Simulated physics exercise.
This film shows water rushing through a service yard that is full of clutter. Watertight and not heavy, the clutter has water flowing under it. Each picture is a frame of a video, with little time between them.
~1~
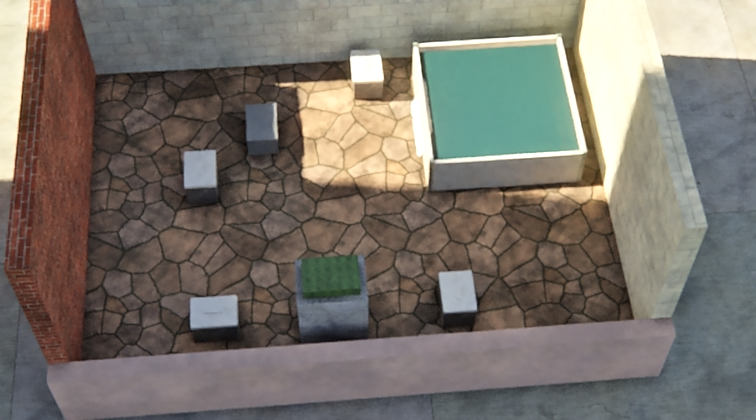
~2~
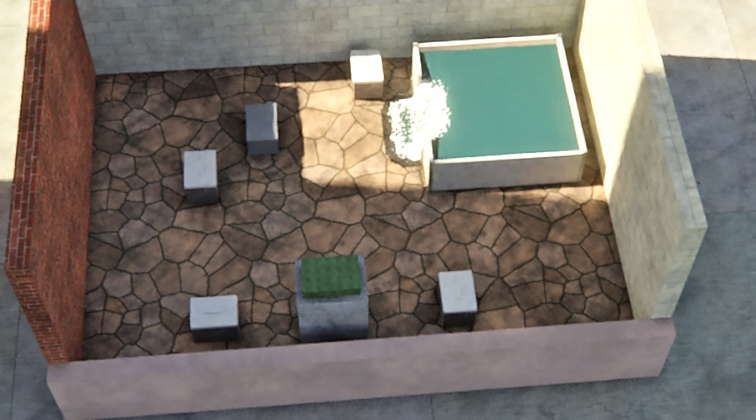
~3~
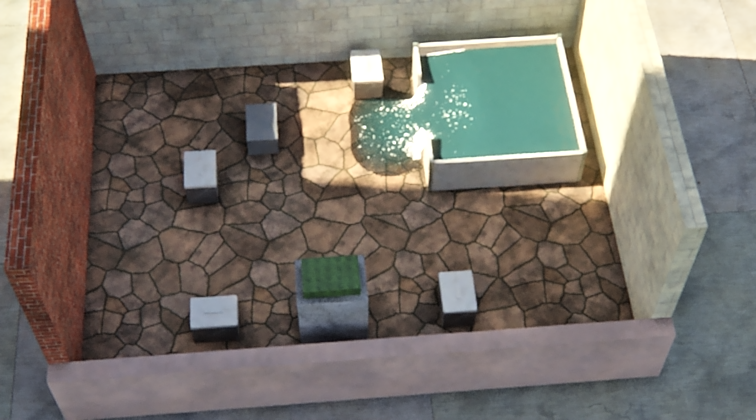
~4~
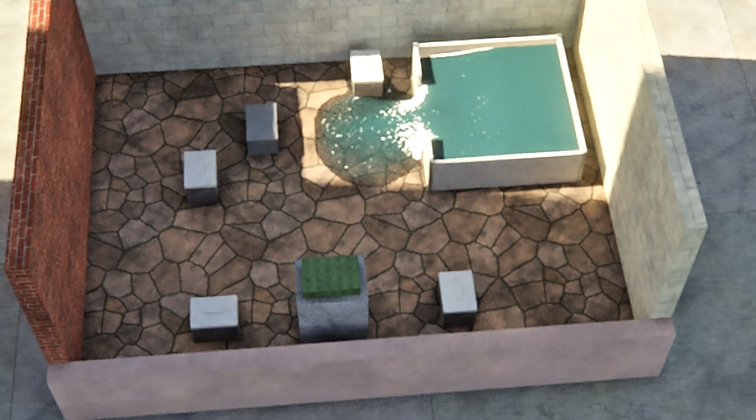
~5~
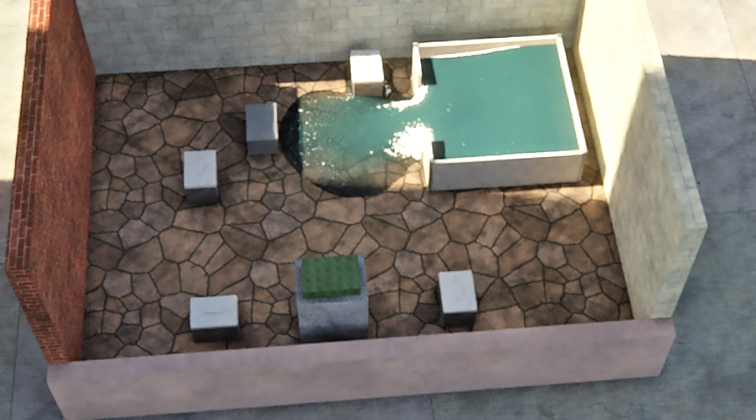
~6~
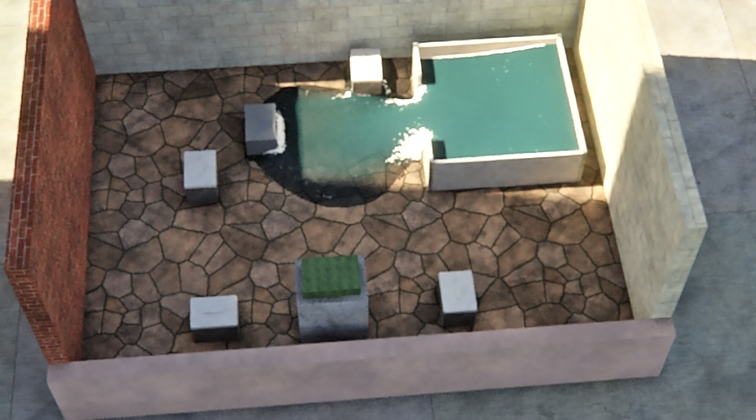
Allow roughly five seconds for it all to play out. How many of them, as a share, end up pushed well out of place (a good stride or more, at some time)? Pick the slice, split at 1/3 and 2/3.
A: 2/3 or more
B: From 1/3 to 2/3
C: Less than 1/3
B.
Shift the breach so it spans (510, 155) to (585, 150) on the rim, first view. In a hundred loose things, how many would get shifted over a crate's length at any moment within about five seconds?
That works out to some 20 %.
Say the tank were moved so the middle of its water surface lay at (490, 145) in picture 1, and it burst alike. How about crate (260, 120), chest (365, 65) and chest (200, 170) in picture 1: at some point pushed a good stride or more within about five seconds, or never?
Result per object - went far, stayed close, went far.
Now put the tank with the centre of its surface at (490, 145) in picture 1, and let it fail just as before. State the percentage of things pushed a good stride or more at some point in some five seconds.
The share comes to close to 60 percent.
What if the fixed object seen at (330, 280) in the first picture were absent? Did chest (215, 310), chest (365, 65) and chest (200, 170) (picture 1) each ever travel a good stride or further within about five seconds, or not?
Taking them one at a time: The first remained nearby, the second remained nearby, the third traveled far.
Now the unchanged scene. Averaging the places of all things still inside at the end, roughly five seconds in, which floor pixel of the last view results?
(271, 254).
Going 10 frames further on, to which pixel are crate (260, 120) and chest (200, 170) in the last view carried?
Near (103, 129) and (112, 187).
A moment on, 0 of 5 are well off their spots; 0 afloat.
Next, 2 of 5 are well off their spots; 1 afloat.
Later, 2 of 5 are well off their spots; 2 afloat.
In the end, 2 of 5 are well off their spots, and 2 have been at some point; 3 afloat.
